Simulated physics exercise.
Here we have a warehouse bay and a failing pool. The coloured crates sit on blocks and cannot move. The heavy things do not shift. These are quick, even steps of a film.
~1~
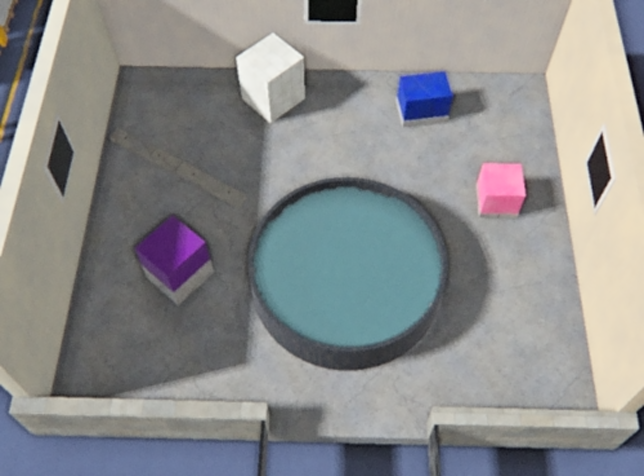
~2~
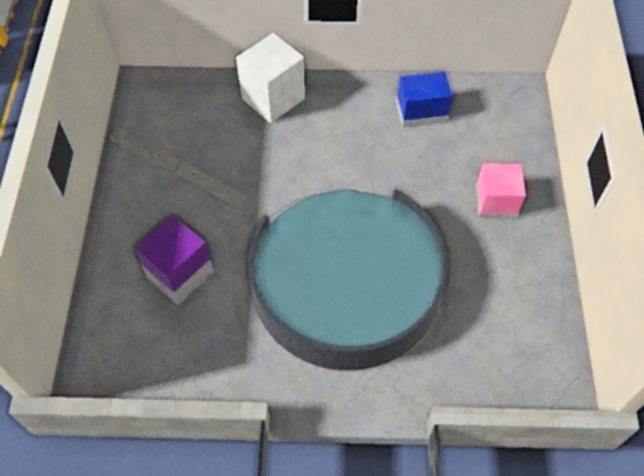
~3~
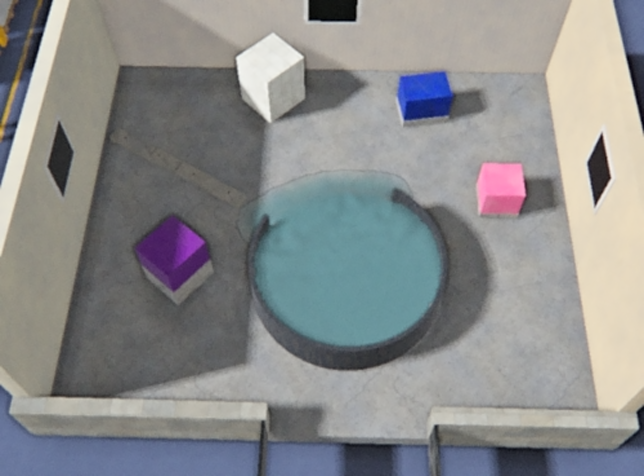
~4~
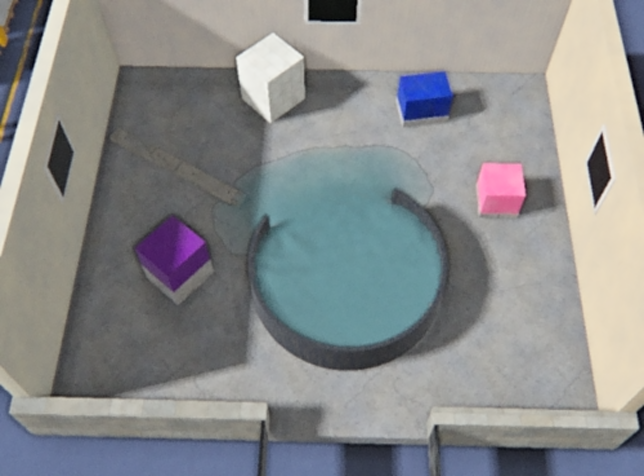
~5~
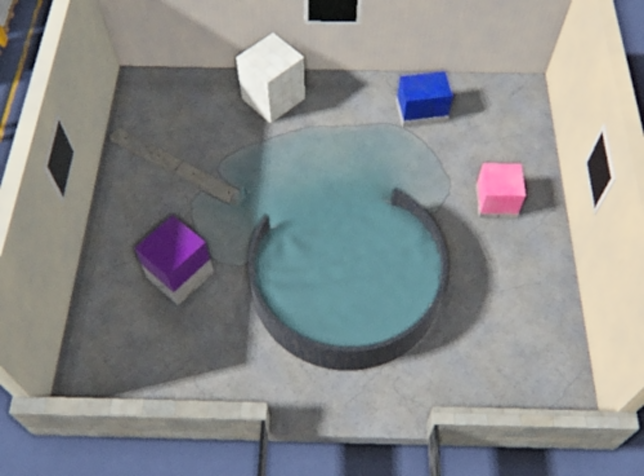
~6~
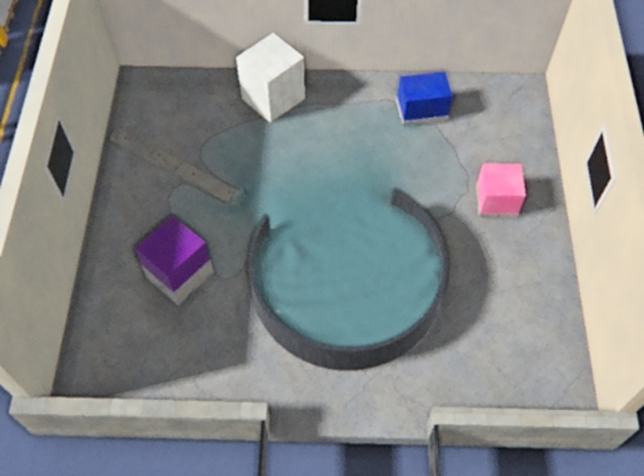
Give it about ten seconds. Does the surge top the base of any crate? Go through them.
One by one: The purple crate escapes dry; the pink crate is wetted; the blue crate is wetted.
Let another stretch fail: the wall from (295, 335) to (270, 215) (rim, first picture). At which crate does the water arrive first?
First comes the purple one.
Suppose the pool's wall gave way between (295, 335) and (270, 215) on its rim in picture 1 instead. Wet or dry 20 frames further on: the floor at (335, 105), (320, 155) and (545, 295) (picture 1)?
In turn: No water, free of water, free of water.
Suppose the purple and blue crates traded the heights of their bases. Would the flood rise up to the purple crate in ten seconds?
The purple crate gets wet.
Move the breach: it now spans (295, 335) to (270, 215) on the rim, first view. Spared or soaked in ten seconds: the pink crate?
One by one: The pink crate escapes it.
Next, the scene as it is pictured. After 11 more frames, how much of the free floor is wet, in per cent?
I make it 45 per cent.
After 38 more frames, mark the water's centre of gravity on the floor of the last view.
I would point to (323, 179).
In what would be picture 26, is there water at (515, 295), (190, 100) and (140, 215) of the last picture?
One after the other: Free of water, flooded, covered.
A moment on, water covers 35 % of the floor; the purple crate water round its plinth, the pink crate water round its plinth, the blue crate water round its plinth.
Next, water covers 45 % of the floor; the purple crate water round its plinth, the pink crate water round its plinth, the blue crate water round its plinth.
Then, water covers 50 % of the floor; the purple crate water round its plinth, the pink crate water round its plinth, the blue crate water round its plinth.
Later, water covers 85 % of the floor; the purple crate water round its plinth, the pink crate water round its plinth, the blue crate water round its plinth.
In the end, water covers 100 % of the floor; the purple crate stayed above the water, the pink crate was topped, the blue crate was topped.
